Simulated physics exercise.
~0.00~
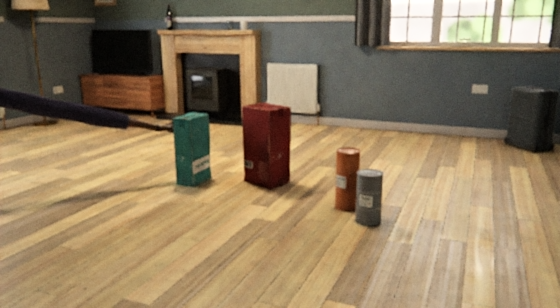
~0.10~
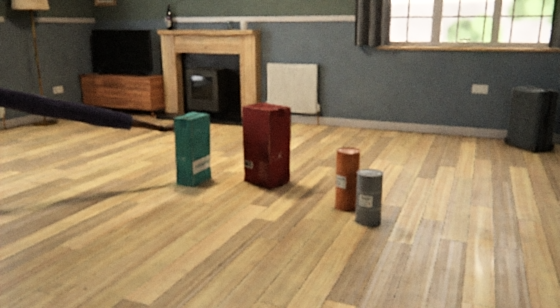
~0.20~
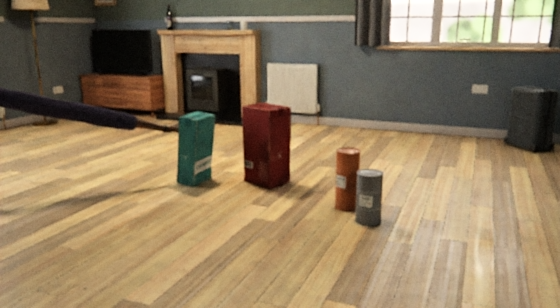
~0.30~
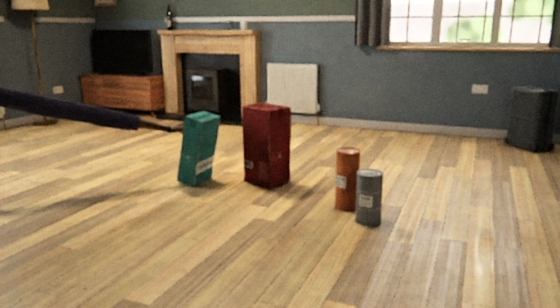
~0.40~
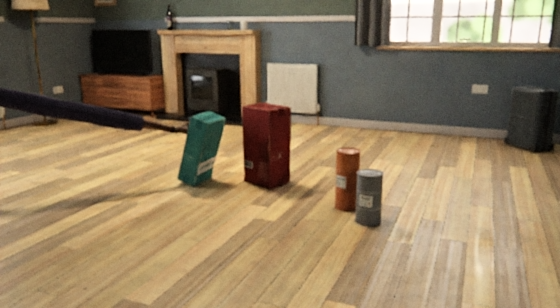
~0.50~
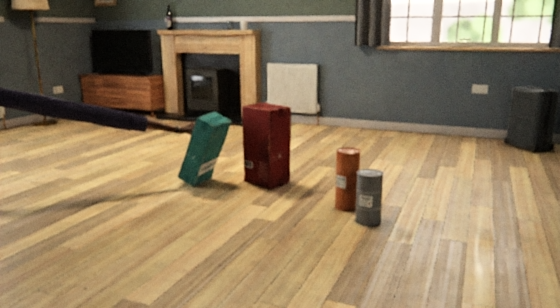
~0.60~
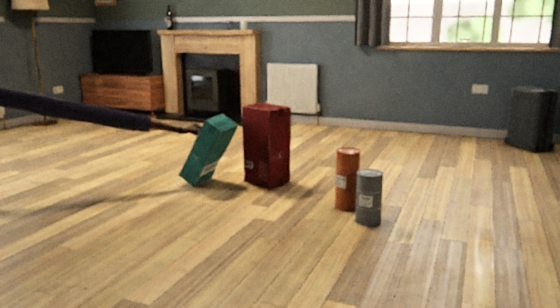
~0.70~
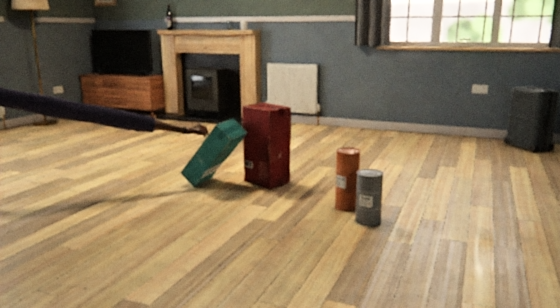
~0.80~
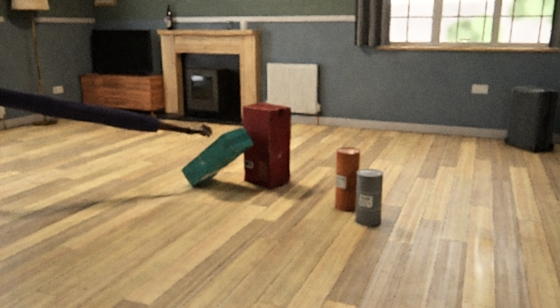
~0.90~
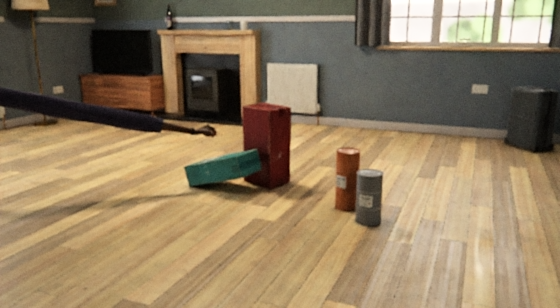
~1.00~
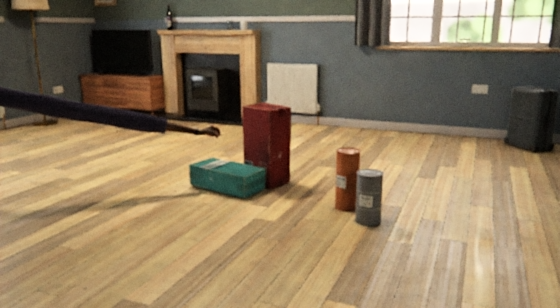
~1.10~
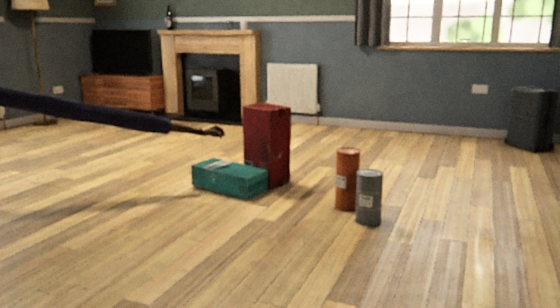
The clip opens on a wooden floor in a living room, where a turquoise box and a red box stand near an orange canister and a grey canister, with a fireplace behind them. A long, dark arm reaches in from the left, its tip at the upper part of the turquoise box. The arm pushes slowly to the right, and the turquoise box begins to lean toward the red one. It tilts further and further, then drops onto its side. At the end it lies flat beside the red box, which still stands, as do both canisters.
